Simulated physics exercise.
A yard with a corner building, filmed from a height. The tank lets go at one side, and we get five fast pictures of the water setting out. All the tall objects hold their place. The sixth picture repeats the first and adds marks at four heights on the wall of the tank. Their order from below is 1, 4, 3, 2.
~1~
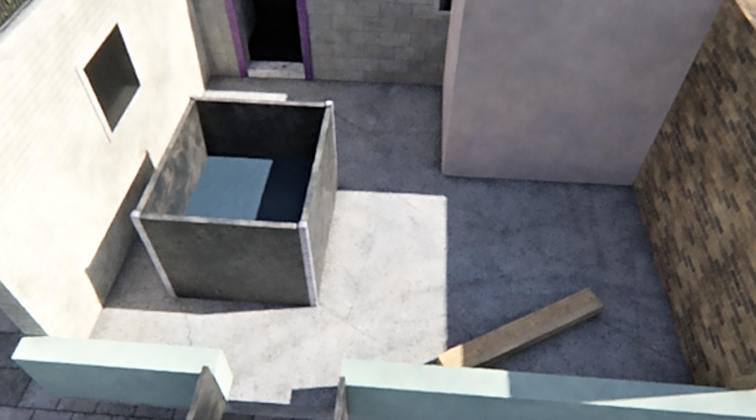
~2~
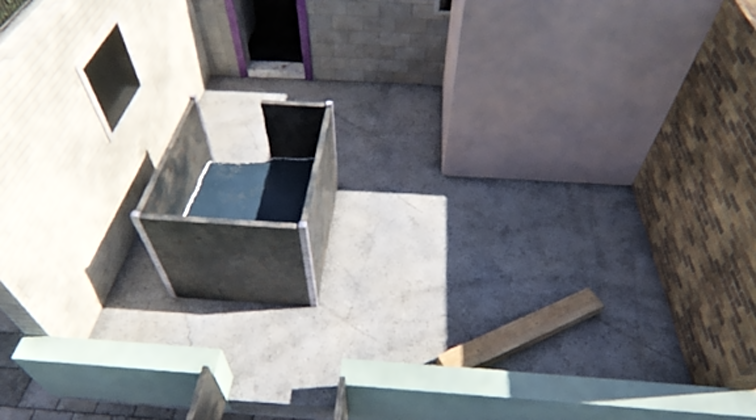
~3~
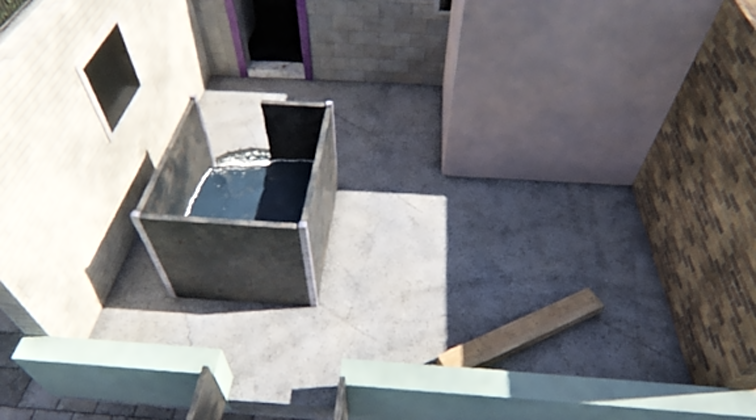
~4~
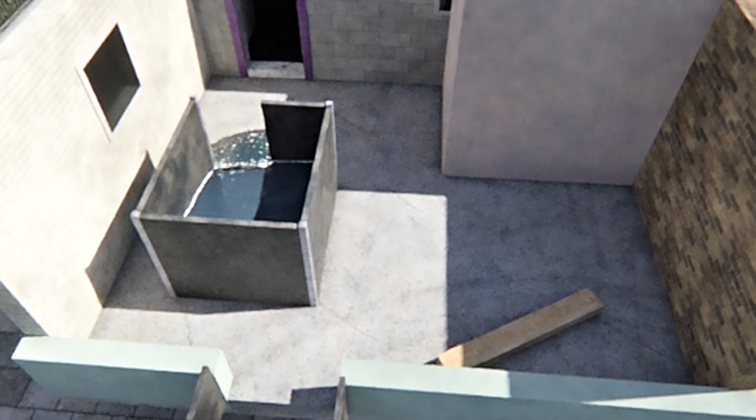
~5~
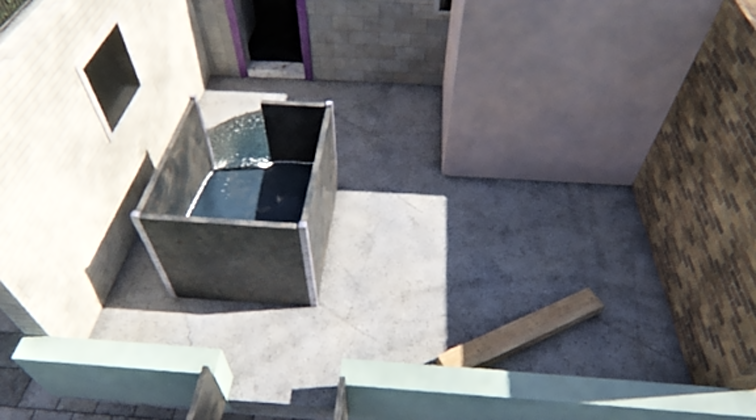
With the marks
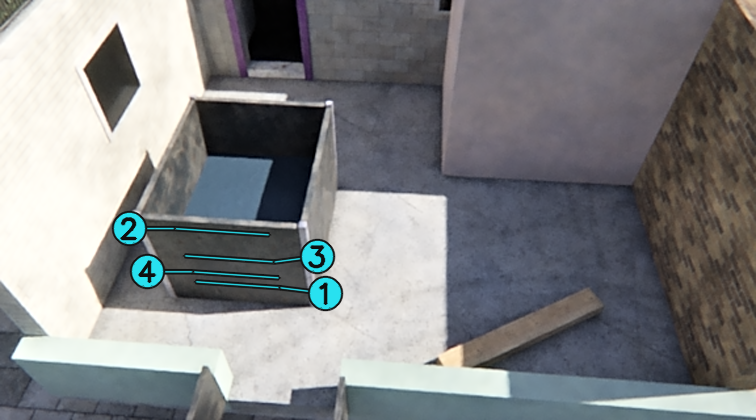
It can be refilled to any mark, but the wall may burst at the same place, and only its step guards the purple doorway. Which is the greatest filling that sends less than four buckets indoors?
Line 1.
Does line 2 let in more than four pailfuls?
Yes.
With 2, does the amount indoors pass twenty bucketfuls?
Yes, it does.
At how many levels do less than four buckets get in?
One of the four.
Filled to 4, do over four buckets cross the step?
Yes.
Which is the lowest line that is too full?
It is 4.
On the marked copy, 1 at (238, 284); 2 at (221, 231); 3 at (229, 258); 4 at (235, 274); from the bottom up 1, 4, 3, 2.
For line 1, a bucket or two gets in.
For line 2, dozens of bucketfuls pour in.
For line 3, dozens of bucketfuls pour in.
For line 4, about 8 bucketfuls get in.
